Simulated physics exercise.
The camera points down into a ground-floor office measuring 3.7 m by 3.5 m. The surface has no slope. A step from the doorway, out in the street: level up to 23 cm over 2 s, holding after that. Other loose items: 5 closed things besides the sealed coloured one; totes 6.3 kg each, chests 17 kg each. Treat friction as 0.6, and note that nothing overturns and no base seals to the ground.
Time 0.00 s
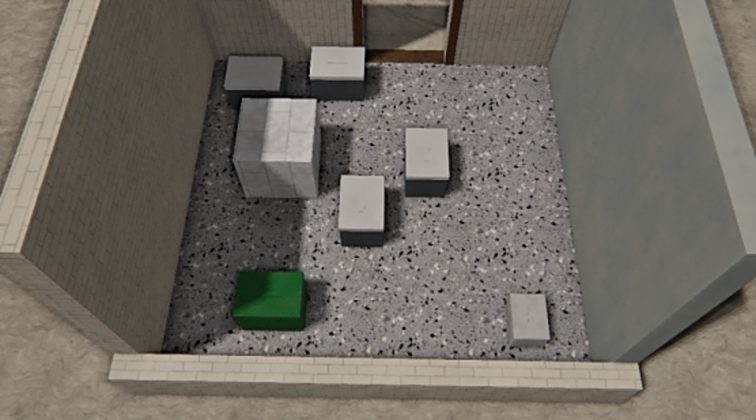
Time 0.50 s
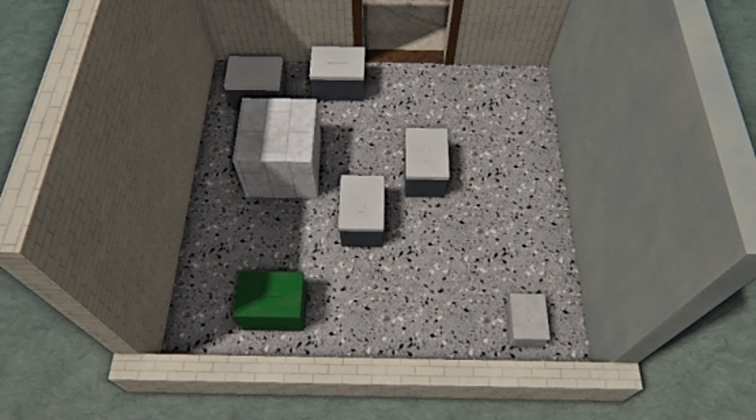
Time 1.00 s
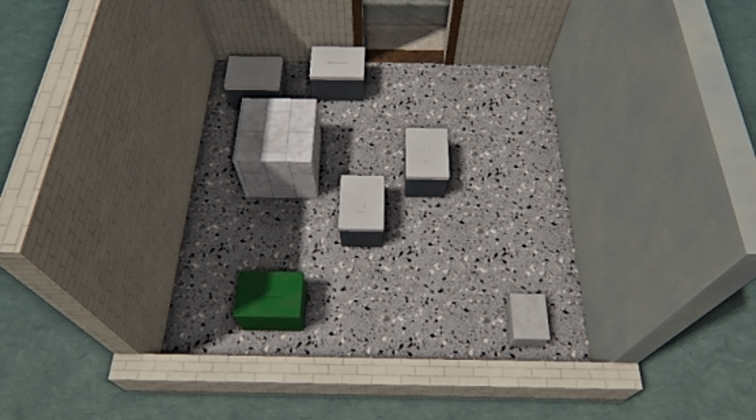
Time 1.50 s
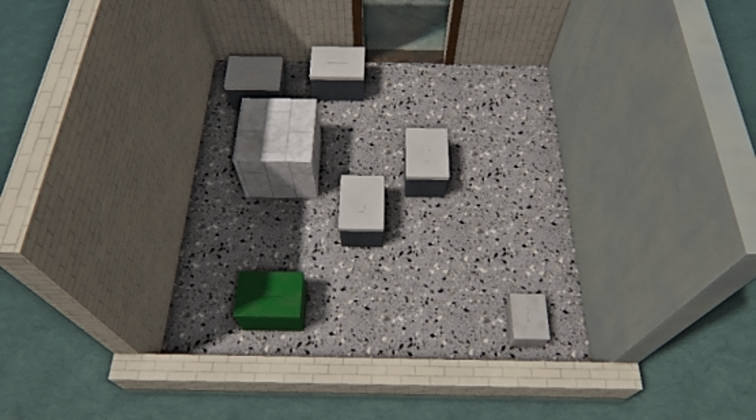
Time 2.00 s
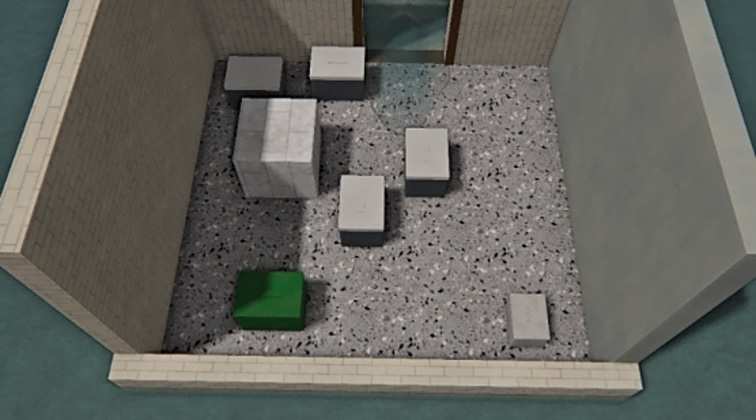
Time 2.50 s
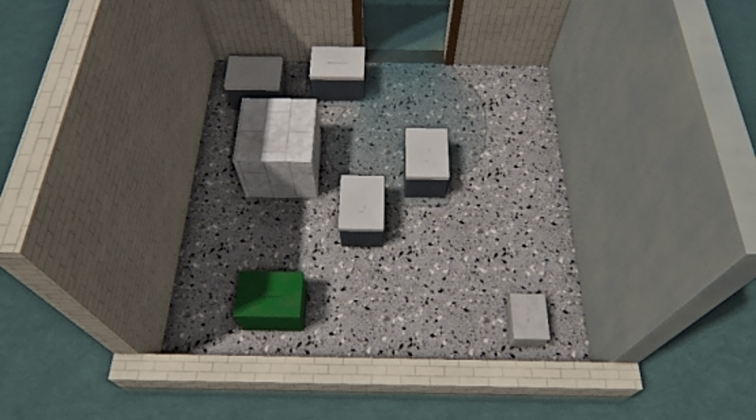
The clip shows a walled room with a speckled floor, a green chest and several grey and white blocks, as water covers the ground outside, then enters through the doorway and spreads thinly nearby while the objects stay still.
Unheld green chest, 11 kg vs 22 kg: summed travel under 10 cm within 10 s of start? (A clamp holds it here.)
Neither figure is plenty.
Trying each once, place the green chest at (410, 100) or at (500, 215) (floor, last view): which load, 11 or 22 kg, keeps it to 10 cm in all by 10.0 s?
Note, in order: None OK; none OK.
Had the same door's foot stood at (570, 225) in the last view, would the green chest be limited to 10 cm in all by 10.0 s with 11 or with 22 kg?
Then no mass works.
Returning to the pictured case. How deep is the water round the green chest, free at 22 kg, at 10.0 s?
14 cm, roughly.
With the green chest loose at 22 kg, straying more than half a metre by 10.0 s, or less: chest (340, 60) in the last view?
That one is below half a metre, as it turns out.
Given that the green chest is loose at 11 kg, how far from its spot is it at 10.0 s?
About 100 cm.
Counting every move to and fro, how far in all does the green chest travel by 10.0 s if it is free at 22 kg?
The total path comes to around 60 cm.
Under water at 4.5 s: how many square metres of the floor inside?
About 9.5 m2.
After 3.5 s the green chest would be 0 cm from its start with 11 kg and 0 cm from its start with 22 kg; 0 cm of water round it then.
After 4.5 s the green chest would be 2 cm from its start with 11 kg and 0 cm from its start with 22 kg; 3 cm of water round it then.
After 7.0 s the green chest would be 36 cm from its start with 11 kg and 0 cm from its start with 22 kg; 8 cm of water round it then.
After 10.0 s the green chest would be 101 cm from its start with 11 kg and 61 cm from its start with 22 kg; 14 cm of water round it then.
